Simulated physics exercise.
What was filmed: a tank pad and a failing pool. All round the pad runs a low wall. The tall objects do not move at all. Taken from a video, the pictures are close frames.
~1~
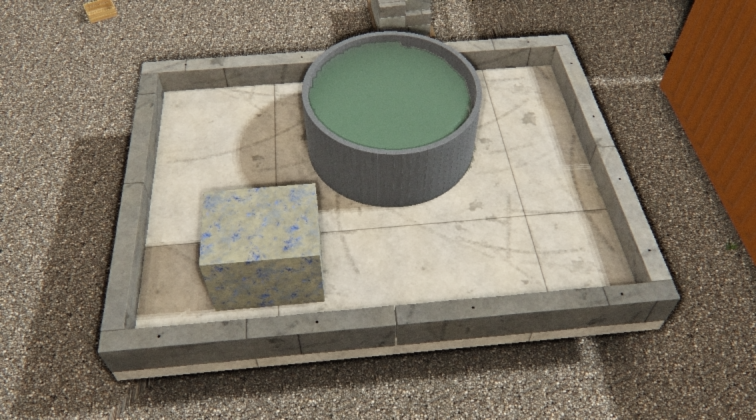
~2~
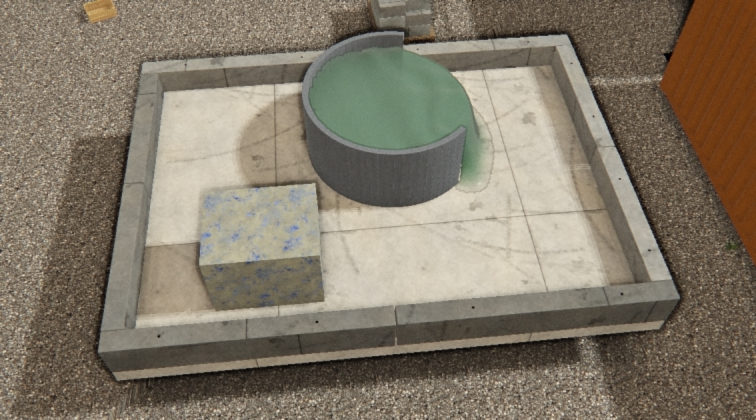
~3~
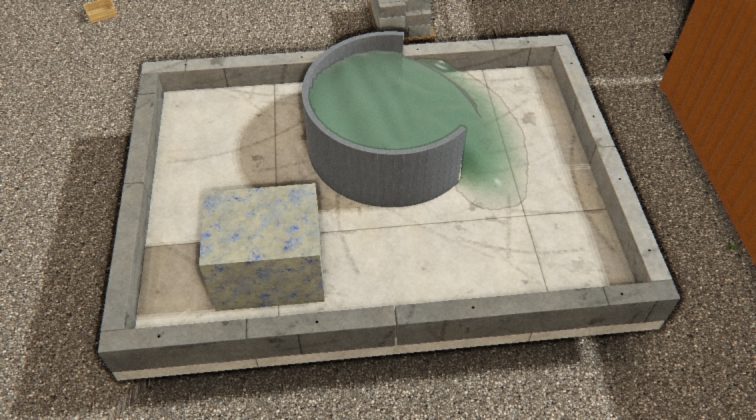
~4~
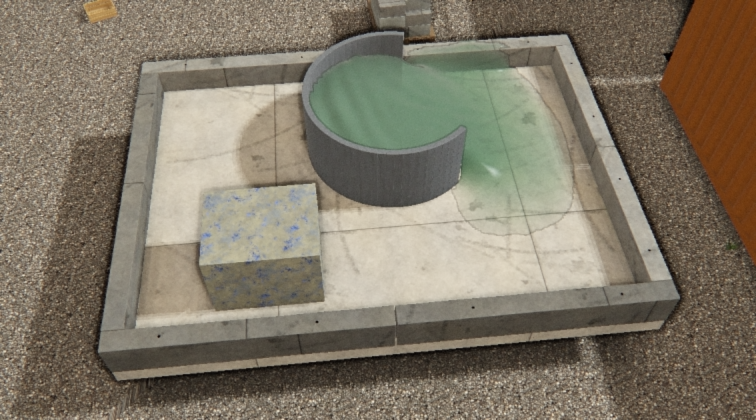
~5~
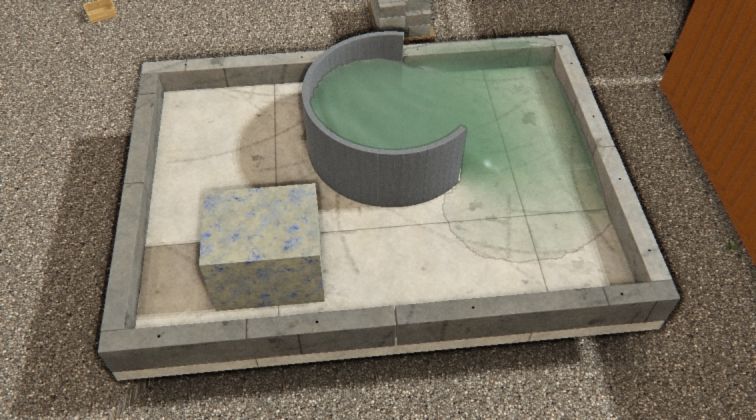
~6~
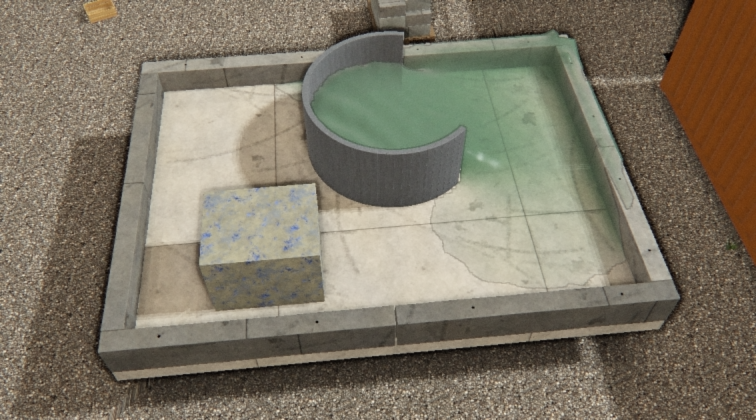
Green water in a round grey pool poured out through a gap that opened on its right side, then spread across the pale walled pad to the right-hand wall while a speckled block stayed still.
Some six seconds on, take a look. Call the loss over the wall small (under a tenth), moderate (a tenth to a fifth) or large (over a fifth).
Moderate.
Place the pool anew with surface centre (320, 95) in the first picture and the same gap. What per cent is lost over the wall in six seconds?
Roughly 10 %.
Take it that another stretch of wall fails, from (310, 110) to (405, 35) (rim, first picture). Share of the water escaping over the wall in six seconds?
Close to 18 percent, I'd say.
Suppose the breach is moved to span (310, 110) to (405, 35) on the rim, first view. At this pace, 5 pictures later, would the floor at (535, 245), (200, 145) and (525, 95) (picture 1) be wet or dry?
Taking them as listed, I'd say unwetted, drenched and drenched.
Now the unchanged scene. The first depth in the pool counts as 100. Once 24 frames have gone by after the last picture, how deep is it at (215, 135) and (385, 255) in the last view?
Respectively about 4 and 12 per cent.
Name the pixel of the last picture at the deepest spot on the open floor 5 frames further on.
Close to (561, 117), I'd say.
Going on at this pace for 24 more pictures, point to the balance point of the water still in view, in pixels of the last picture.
It's close to (433, 193).
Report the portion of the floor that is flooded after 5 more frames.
My estimate is close to 40 per cent.
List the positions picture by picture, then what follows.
The pool at (392, 93) is whole and still, in the first frame.
Water pours out at (463, 106) and has run to a hidden place, in the second frame.
The front is at (510, 201), out from the gap at (462, 109), in the third frame.
Water pours out at (462, 113) and has run to (541, 222), in the fourth frame.
Water pours out at (462, 114) and has run to (573, 245), in the fifth frame.
Water pours out at (462, 114) and has run to (623, 253), in the sixth frame.
A moment on, water covers 40 % of the floor; the low wall has let 2 % over.
Next, water covers 40 % of the floor; the low wall has let 6 % over.
Then, water covers 55 % of the floor; the low wall has let 15 % over.
Later, water covers 70 % of the floor; the low wall has let 16 % over.
In the end, water covers 75 % of the floor; the low wall has let 16 % over.
